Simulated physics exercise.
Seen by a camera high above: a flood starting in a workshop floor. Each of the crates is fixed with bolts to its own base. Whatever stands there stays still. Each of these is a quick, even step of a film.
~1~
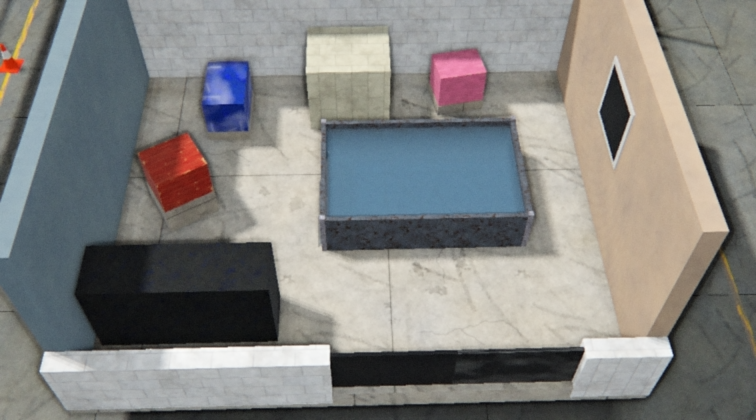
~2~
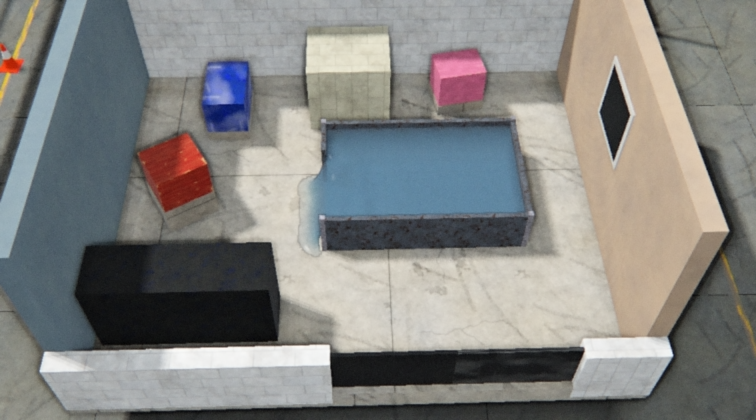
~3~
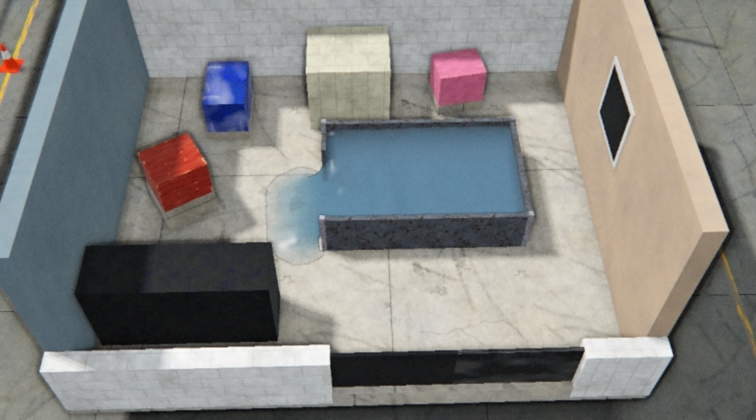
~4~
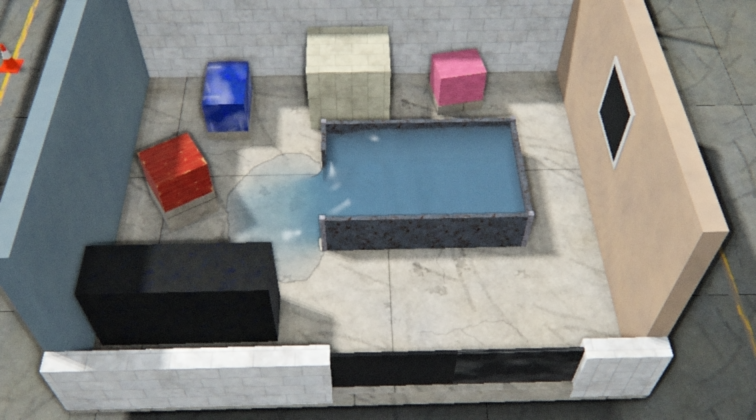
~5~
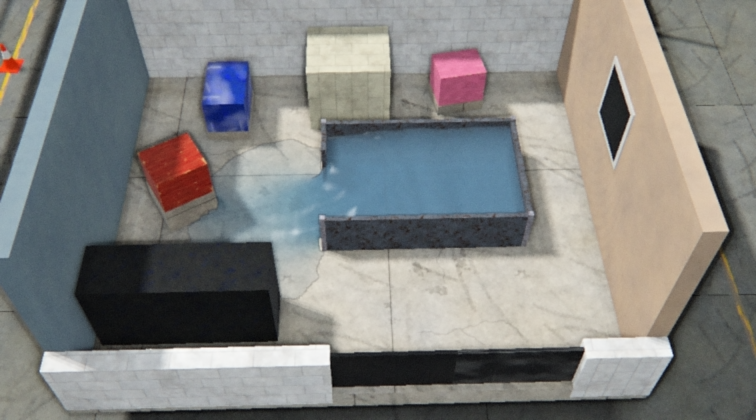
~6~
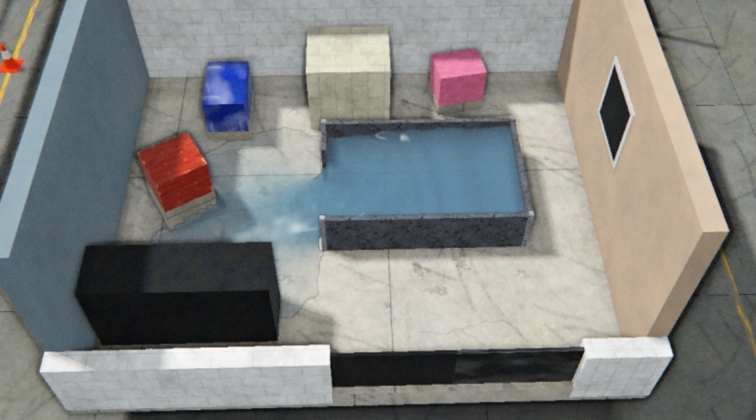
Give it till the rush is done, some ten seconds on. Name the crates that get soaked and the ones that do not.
The red crate does not get soaked; the pink crate does not get soaked; the blue crate gets soaked.
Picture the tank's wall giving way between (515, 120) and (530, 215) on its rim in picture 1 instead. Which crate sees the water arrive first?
My pick is the pink-painted one.
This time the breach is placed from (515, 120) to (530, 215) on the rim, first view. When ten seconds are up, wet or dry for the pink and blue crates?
Pink: Overtopped; blue: Not reached.
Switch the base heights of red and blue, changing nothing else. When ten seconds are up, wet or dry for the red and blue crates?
Red gets flooded, blue stays clear.
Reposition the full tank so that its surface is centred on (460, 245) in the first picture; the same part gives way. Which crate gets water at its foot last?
Last: The crate marked pink.
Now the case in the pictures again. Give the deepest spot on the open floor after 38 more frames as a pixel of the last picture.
Deepest spot: Around (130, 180).
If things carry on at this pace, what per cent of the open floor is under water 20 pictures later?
50 %, roughly.
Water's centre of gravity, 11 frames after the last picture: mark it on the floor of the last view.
The water's middle lies around (319, 206).
A moment on, water covers 25 % of the floor; the red crate water round its plinth, the pink crate not reached, the blue crate water round its plinth.
Next, water covers 35 % of the floor; the red crate water round its plinth, the pink crate not reached, the blue crate water round its plinth.
Then, water covers 50 % of the floor; the red crate water round its plinth, the pink crate not reached, the blue crate water round its plinth.
Later, water covers 85 % of the floor; the red crate water round its plinth, the pink crate water round its plinth, the blue crate water round its plinth.
In the end, water covers 100 % of the floor; the red crate stayed above the water, the pink crate stayed above the water, the blue crate was topped.
